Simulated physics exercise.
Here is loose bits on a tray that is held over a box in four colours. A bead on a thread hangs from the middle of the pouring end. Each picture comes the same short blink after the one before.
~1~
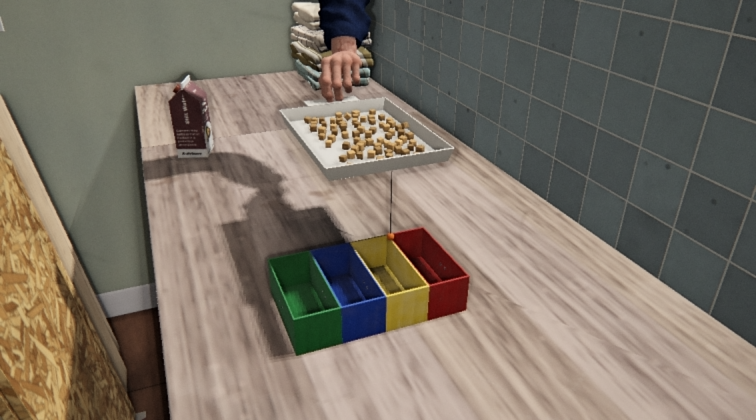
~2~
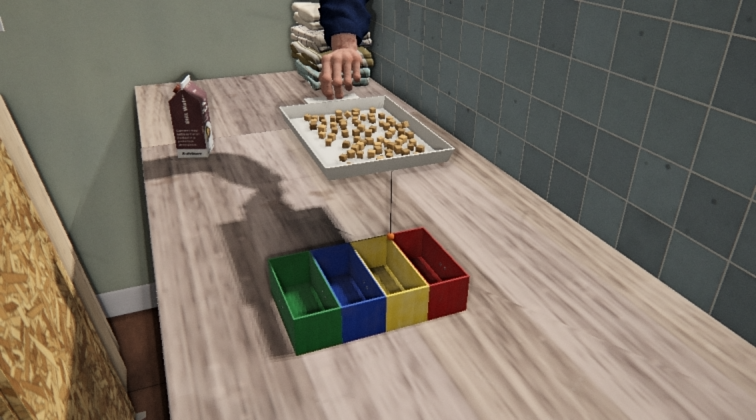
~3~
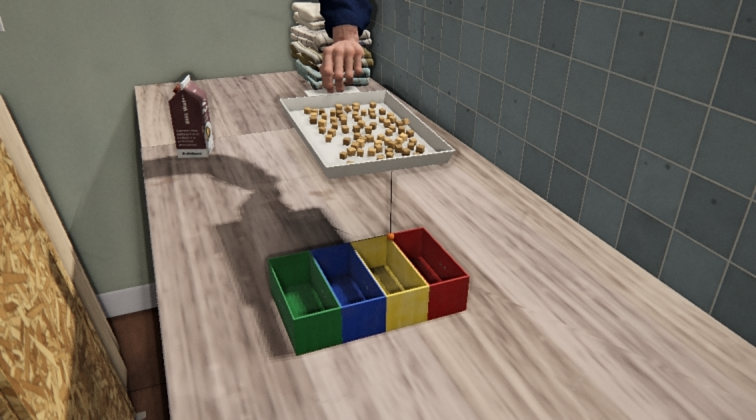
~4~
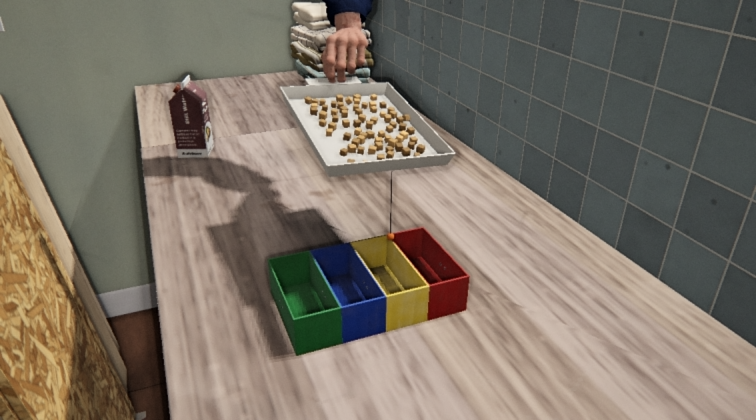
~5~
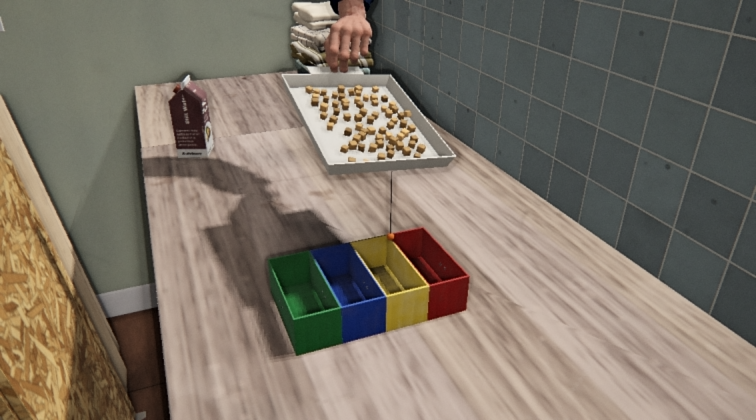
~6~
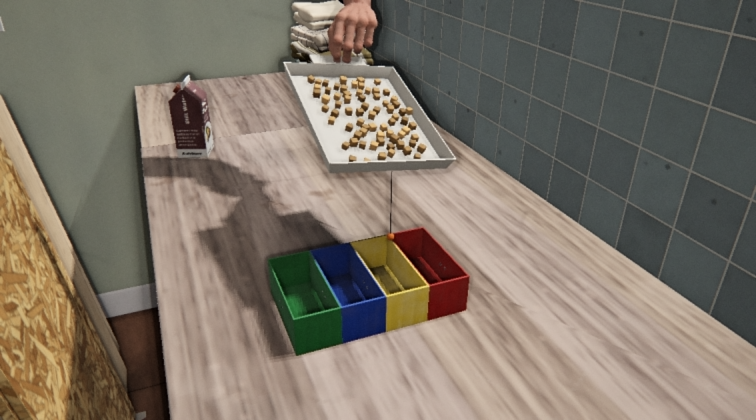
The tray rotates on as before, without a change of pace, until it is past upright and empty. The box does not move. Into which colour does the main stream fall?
Most goes to the red cell.
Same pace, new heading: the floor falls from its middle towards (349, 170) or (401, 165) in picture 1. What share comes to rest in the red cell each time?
First some 0, then 40 per cent.
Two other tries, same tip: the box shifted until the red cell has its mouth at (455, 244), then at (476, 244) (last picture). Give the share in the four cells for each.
The first gives 90 %, the second 100 %.
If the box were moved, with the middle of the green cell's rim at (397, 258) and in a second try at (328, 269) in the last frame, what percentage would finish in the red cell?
The first gives 0 %, the second 50 %.
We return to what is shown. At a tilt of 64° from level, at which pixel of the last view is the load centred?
At about (416, 143).
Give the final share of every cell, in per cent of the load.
In per cent, green cell 0, blue cell 0, yellow cell 10 and red cell 40.
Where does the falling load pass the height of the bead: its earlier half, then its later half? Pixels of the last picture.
Early half (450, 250), late half (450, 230).
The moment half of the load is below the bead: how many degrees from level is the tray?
Around 120° of tilt.
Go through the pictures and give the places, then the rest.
The first frame shows corners of the pouring end at (329, 166) and (449, 147), level; middle of the load at (368, 134), small wooden cubes; bead on its thread at (390, 237); green cell at (318, 328); blue cell at (364, 316); yellow cell at (407, 305); red cell at (448, 295).
The second frame shows corners of the pouring end at (329, 166) and (449, 148), level; middle of the load at (368, 133).
The third frame shows corners of the pouring end at (329, 164) and (449, 149), tipped barely, lowest at the right corner; middle of the load at (369, 130).
The fourth frame shows corners of the pouring end at (330, 163) and (450, 152), tipped a little, lowest at the right corner; middle of the load at (369, 125).
The fifth frame shows corners of the pouring end at (332, 161) and (450, 154), tipped a little, lowest at the right corner; middle of the load at (370, 120).
The sixth frame shows corners of the pouring end at (333, 160) and (451, 156), tipped clearly, lowest at the right corner; middle of the load at (372, 115); green cell at (318, 328); blue cell at (364, 316); yellow cell at (407, 305); red cell at (448, 295).
Soon after the last picture, tray tipped steeply; all on the tray.
A little later, tray tipped past a quarter turn; nearly all on the tray; a stray few in the yellow cell; a stray few falling or outside the box.
Later still, tray tipped past a quarter turn; about a third in the red cell; a small part in the yellow cell; a stray few in the blue cell; about half falling or outside the box.
By the end, tray tipped past a quarter turn; about a third in the red cell; a small part in the yellow cell; a stray few in the blue cell; none in the green cell; about half outside the box.
